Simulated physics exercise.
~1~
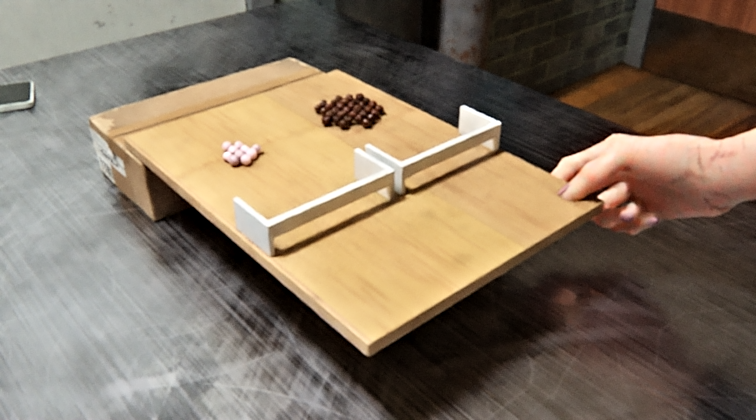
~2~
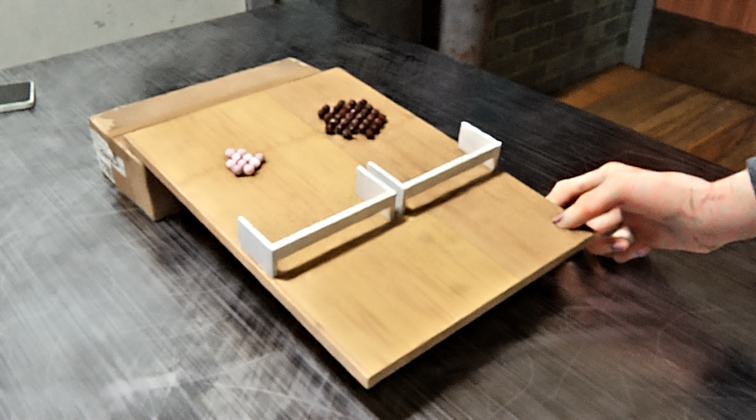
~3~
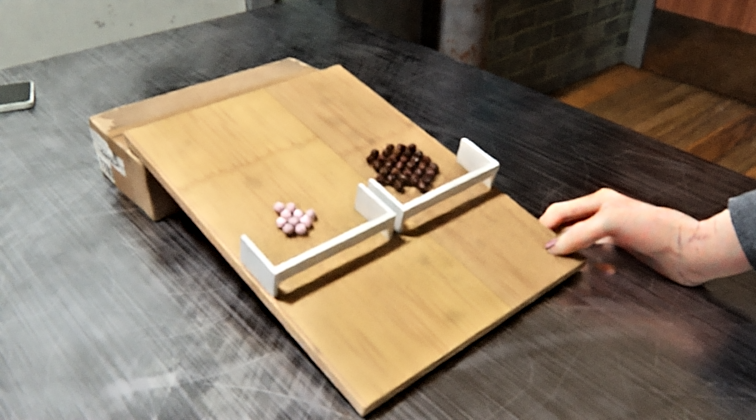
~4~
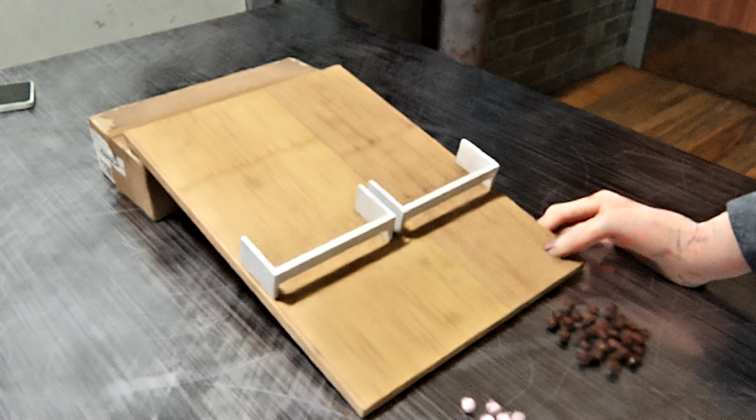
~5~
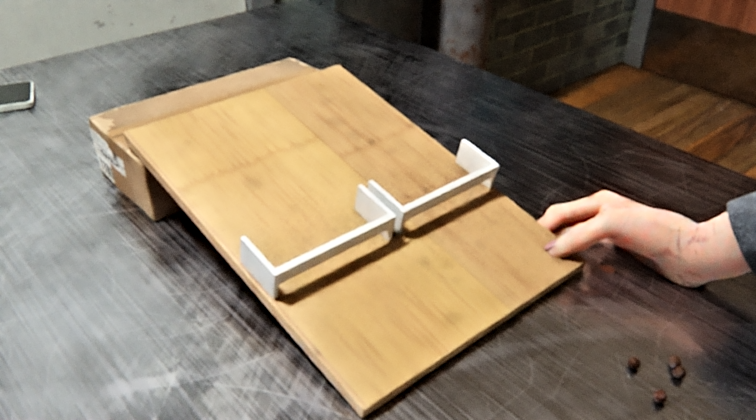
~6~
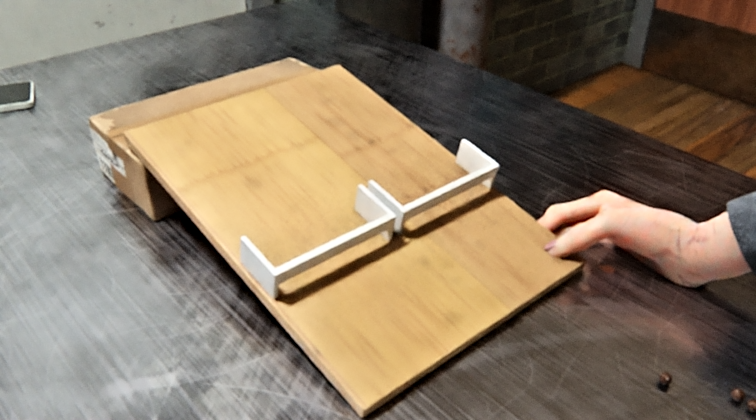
On a dark tabletop, a hand lowering a wooden board's end, pink and dark brown beads rolling under white bars and away.
